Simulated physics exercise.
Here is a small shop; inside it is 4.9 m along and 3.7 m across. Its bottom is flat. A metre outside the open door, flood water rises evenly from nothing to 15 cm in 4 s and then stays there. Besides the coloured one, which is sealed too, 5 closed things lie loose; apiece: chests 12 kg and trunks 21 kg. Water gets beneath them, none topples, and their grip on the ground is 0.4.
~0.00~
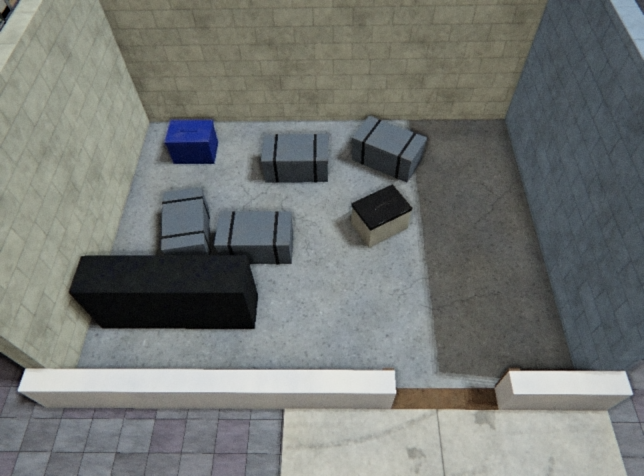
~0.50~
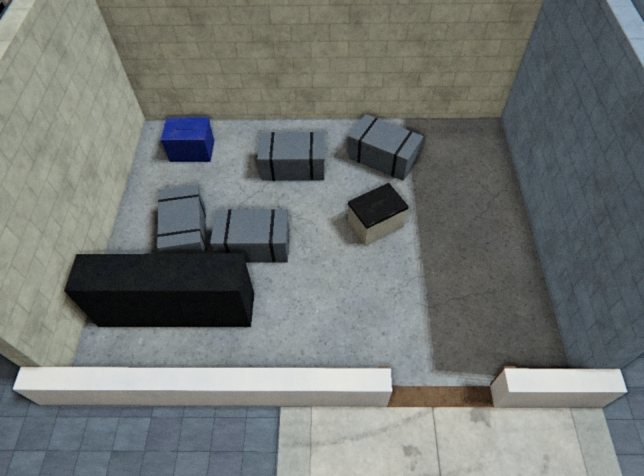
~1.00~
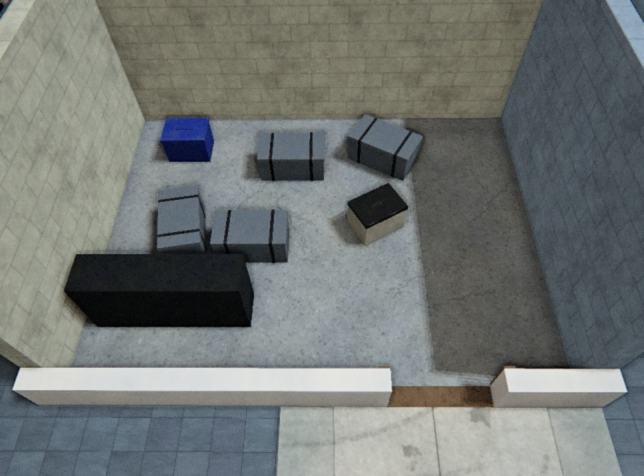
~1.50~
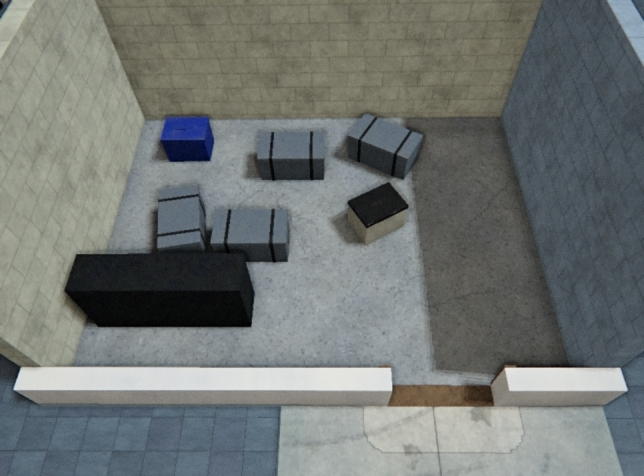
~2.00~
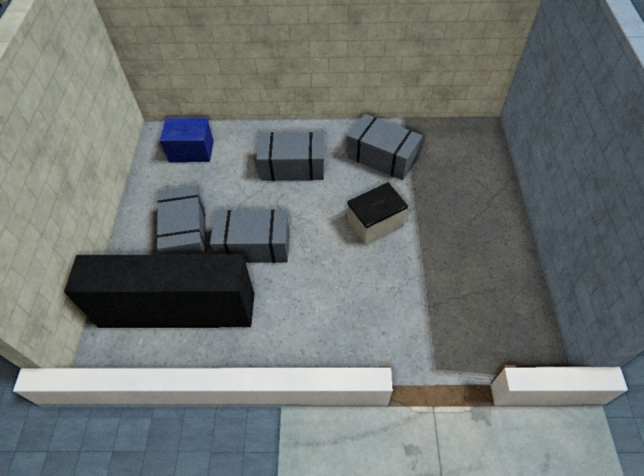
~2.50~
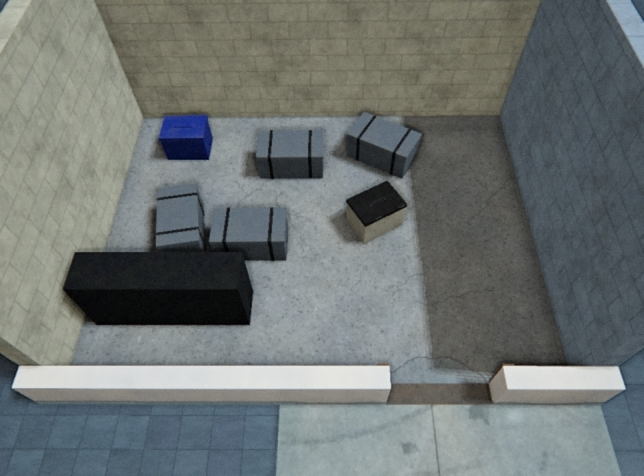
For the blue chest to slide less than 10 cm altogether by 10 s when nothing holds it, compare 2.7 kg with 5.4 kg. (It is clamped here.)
I expect that the lower weight is enough.
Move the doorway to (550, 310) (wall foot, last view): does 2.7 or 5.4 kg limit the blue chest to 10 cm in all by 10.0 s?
Then the lower weight is enough.
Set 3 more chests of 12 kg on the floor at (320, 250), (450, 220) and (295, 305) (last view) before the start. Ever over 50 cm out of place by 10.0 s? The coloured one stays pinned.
In turn: Less, over, less.
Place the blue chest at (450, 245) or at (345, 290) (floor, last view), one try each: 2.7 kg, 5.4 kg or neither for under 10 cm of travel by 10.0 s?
In turn: Neither holds; neither holds.
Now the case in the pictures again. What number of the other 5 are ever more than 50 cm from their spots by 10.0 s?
I count 0.
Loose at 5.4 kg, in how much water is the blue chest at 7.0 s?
About 0 cm.
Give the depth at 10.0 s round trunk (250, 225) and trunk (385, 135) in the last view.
Roughly 3 and 5 cm.
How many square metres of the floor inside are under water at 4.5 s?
Roughly 4.5 m2.
After 3.5 s the blue chest would be 0 cm from its start with 2.7 kg and 0 cm from its start with 5.4 kg; 0 cm of water round it then.
After 4.5 s the blue chest would be 0 cm from its start with 2.7 kg and 0 cm from its start with 5.4 kg; 0 cm of water round it then.
After 7.0 s the blue chest would be 0 cm from its start with 2.7 kg and 0 cm from its start with 5.4 kg; 0 cm of water round it then.
After 10.0 s the blue chest would be 0 cm from its start with 2.7 kg and 0 cm from its start with 5.4 kg; 2 cm of water round it then.
